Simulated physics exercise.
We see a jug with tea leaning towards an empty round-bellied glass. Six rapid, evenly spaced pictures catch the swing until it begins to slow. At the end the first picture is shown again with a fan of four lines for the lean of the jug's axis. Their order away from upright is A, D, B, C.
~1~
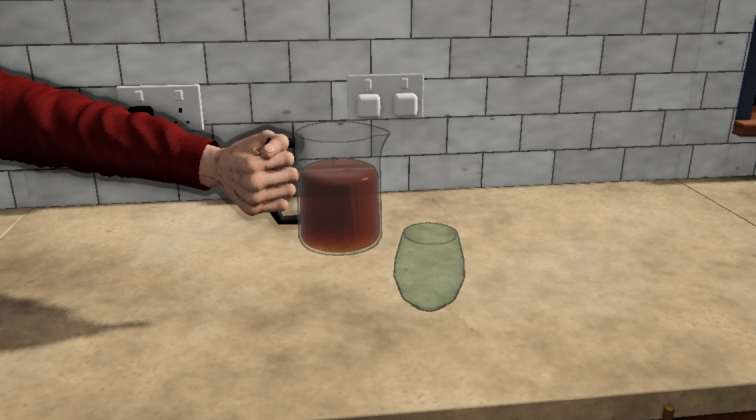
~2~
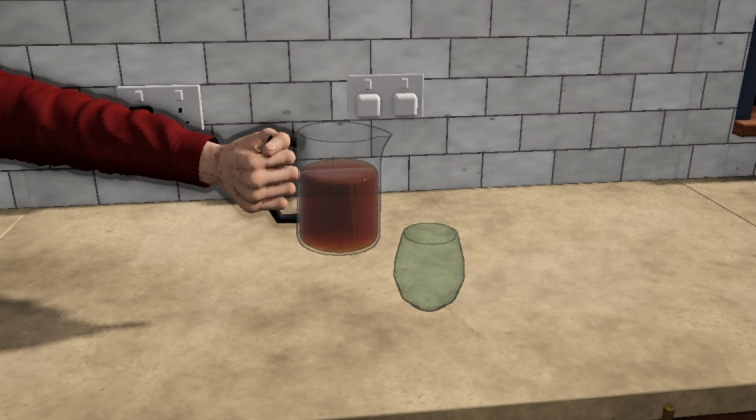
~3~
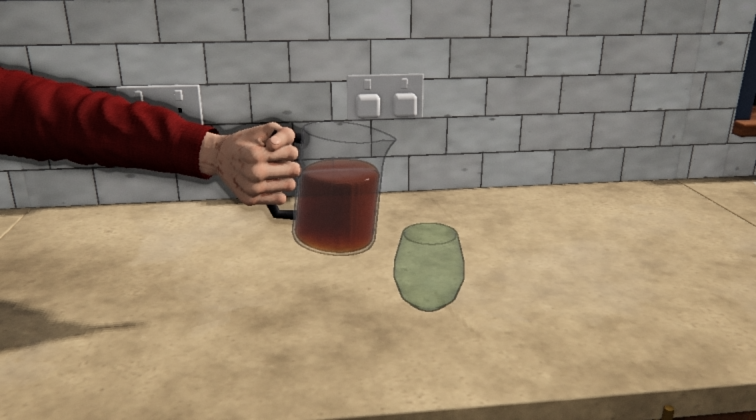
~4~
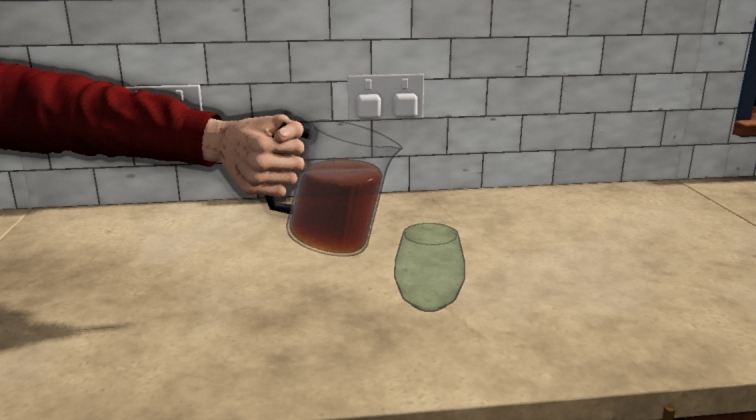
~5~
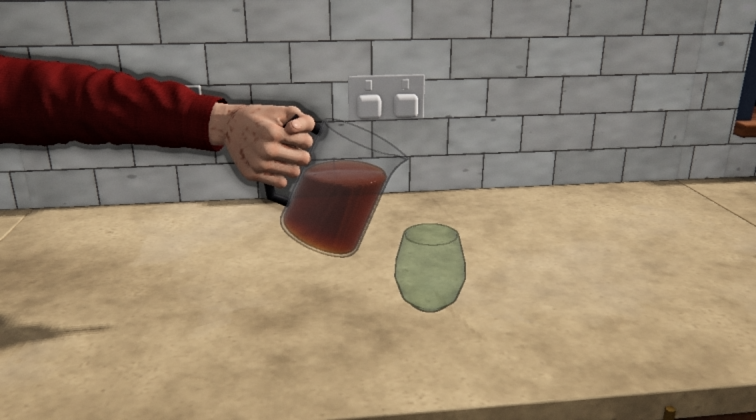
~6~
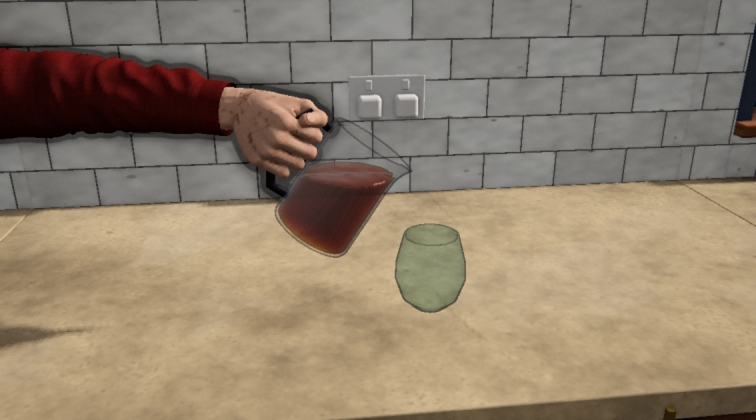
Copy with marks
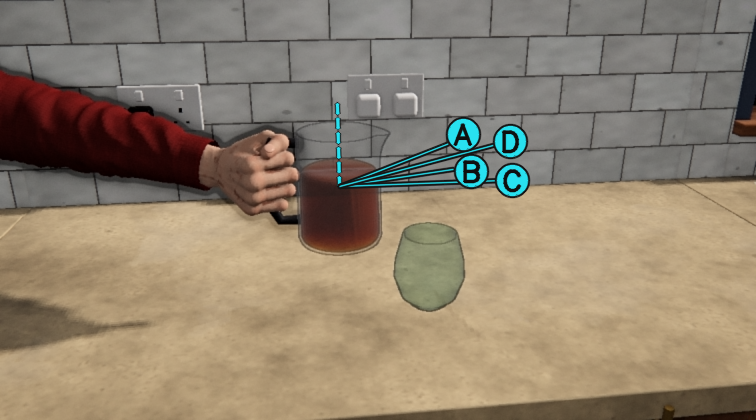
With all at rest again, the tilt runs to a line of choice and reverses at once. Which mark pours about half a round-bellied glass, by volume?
Take A.
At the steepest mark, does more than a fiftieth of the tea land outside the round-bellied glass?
Yes.
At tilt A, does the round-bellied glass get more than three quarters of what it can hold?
No, less.
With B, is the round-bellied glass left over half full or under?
Over.
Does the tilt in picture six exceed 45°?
No.
In cyan, A at (448, 143); B at (453, 169); C at (495, 180); D at (494, 145).
If A is chosen, the round-bellied glass ends with about 49 % of what it can hold; 3 % of the tea is spilt.
If B is chosen, the round-bellied glass ends with about 70 % of what it can hold; 15 % of the tea is spilt.
If C is chosen, the round-bellied glass ends with about 82 % of what it can hold; 20 % of the tea is spilt.
If D is chosen, the round-bellied glass ends with about 60 % of what it can hold; 9 % of the tea is spilt.
